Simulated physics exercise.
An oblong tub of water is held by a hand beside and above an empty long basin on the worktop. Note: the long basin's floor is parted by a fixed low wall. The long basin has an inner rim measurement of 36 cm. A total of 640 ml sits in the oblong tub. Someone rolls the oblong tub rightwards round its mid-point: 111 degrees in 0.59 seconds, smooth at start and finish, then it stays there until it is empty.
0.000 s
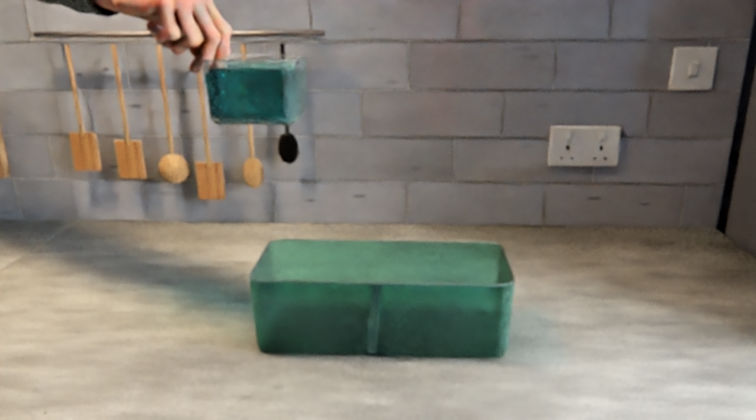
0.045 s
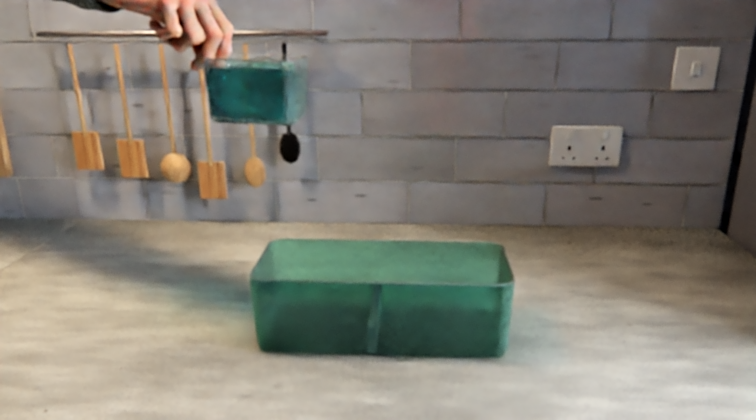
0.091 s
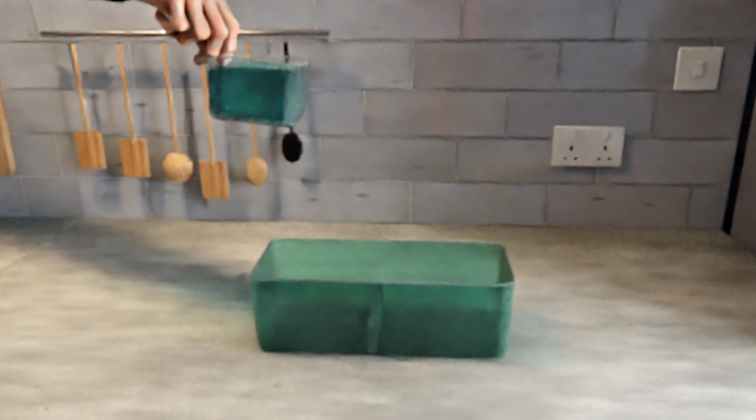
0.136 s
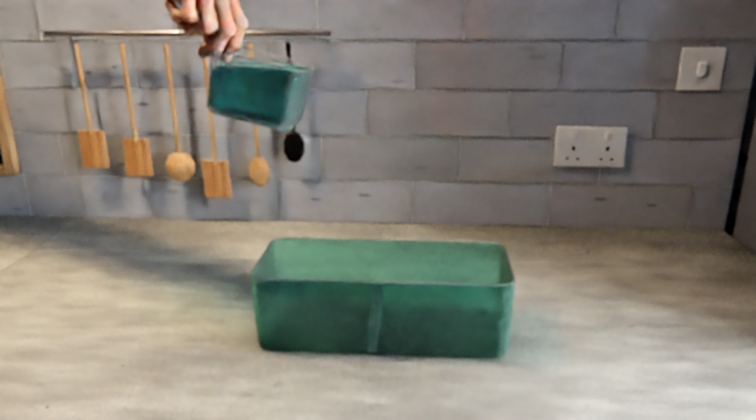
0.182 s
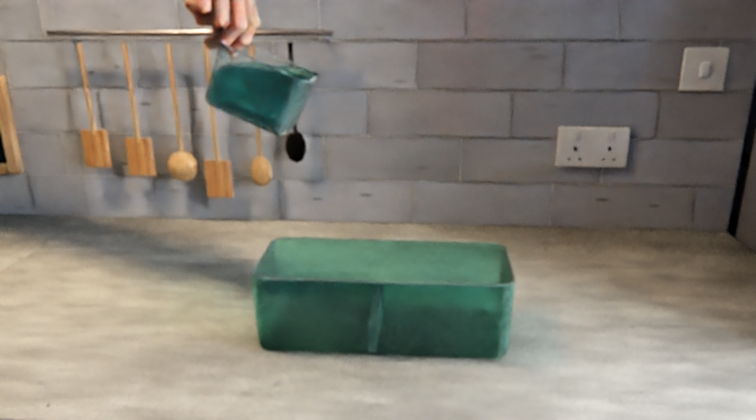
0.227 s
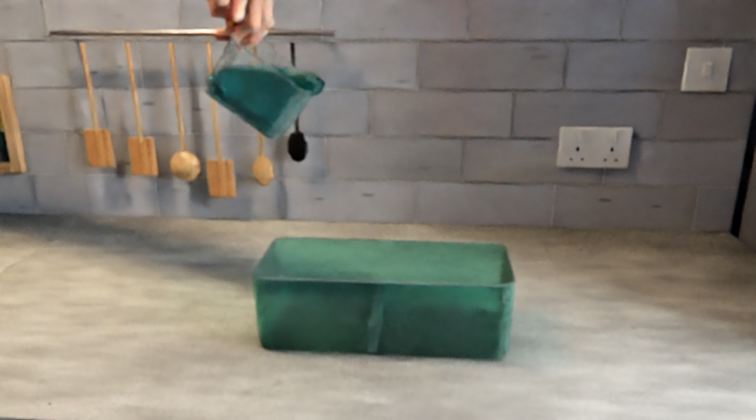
A hand held a small teal tub of water above a long green basin on the worktop, then tilted it to the right, barely at first and then more steeply.
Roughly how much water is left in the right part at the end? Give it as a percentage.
Roughly 48 per cent is left in the right part.
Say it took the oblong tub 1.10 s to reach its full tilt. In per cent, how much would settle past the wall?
Then you'd be looking at around 65 in a hundred.
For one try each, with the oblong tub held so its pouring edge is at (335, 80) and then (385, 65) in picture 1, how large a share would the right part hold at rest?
The first try gives around 80 percent, the second around 80 percent.
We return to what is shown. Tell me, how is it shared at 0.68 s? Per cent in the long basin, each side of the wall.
Around 36 percent on the left and 48 on the right.
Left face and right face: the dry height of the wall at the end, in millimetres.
About 28 mm left, about 30 mm right.
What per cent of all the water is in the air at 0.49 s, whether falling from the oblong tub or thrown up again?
My guess is roughly 64 %.
After 0.49 s the tilt is 103° and 25 per cent is still to pour, 4 is left of the wall and 8 right of it.
After 0.68 s the tilt is 111° and 3 per cent is still to pour, 36 is left of the wall and 48 right of it.
After 0.87 s the tilt is 111° and 0 per cent is still to pour, 48 is left of the wall and 46 right of it.
After 1.09 s the tilt is 111° and 0 per cent is still to pour, 48 is left of the wall and 48 right of it.
In the end 48 per cent lies left of the wall, 48 right of it and 4 outside.
